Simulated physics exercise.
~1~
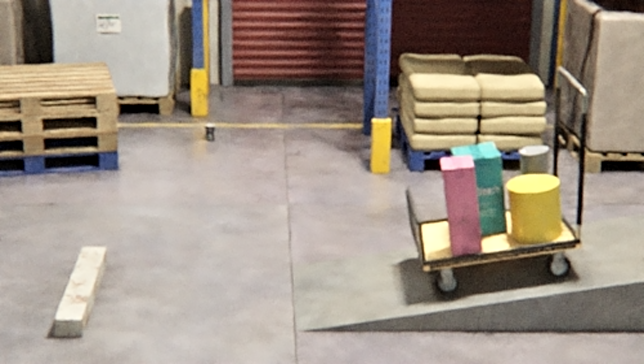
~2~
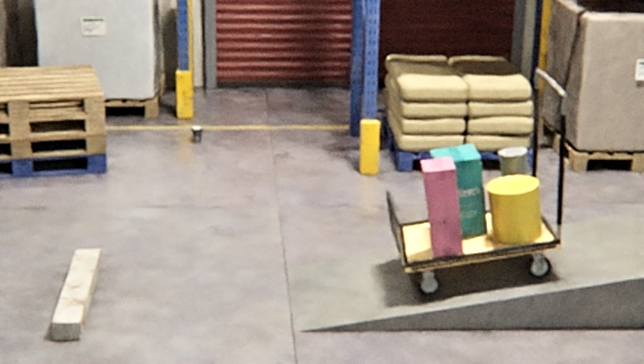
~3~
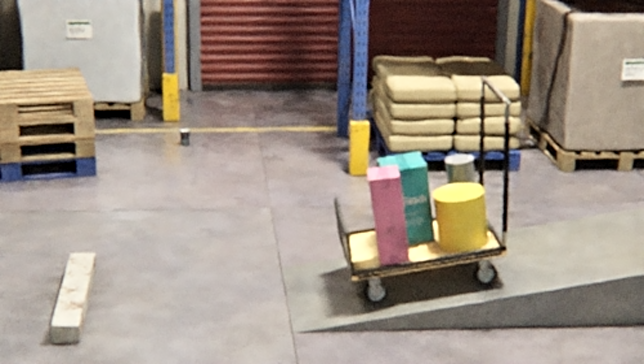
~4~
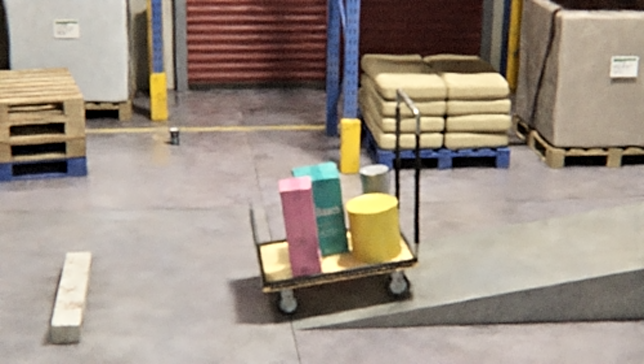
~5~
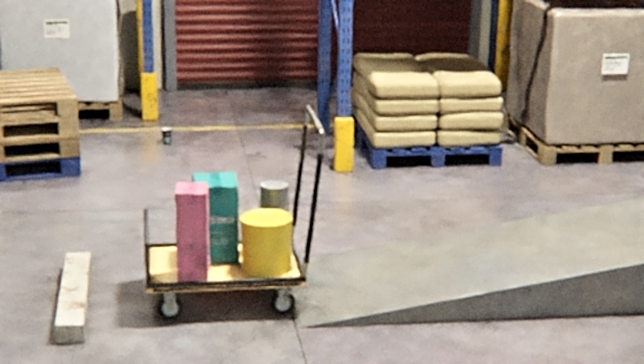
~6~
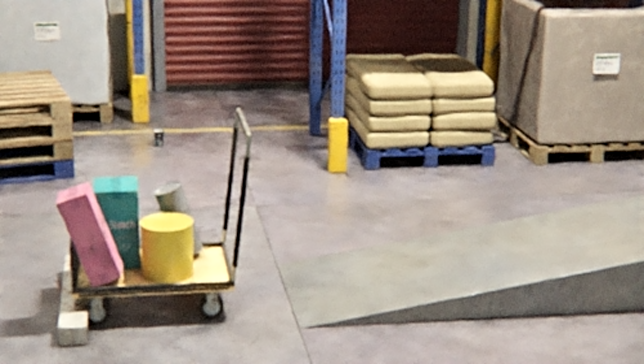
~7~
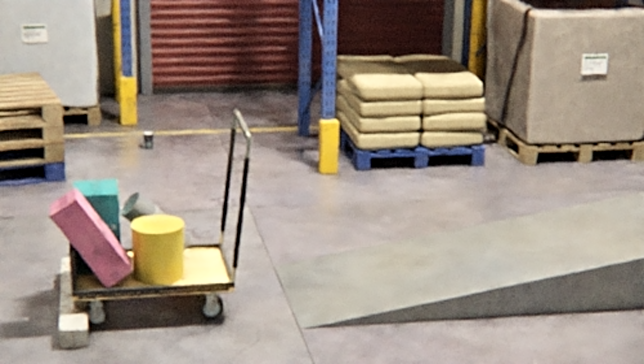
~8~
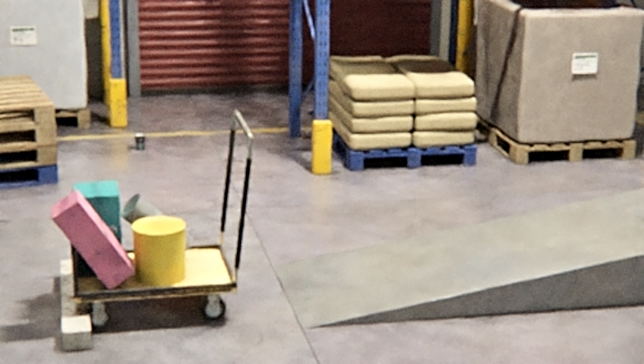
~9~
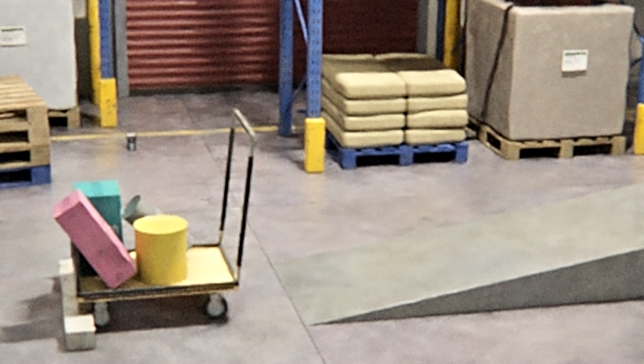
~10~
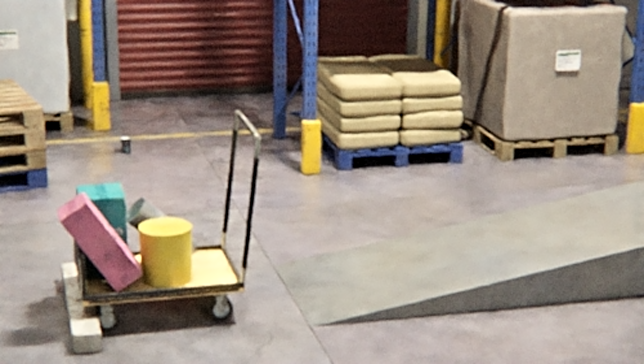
Warehouse floor, a loaded trolley rolling left down a ramp and stopping at a kerb, grey canister toppling, pink box left leaning.
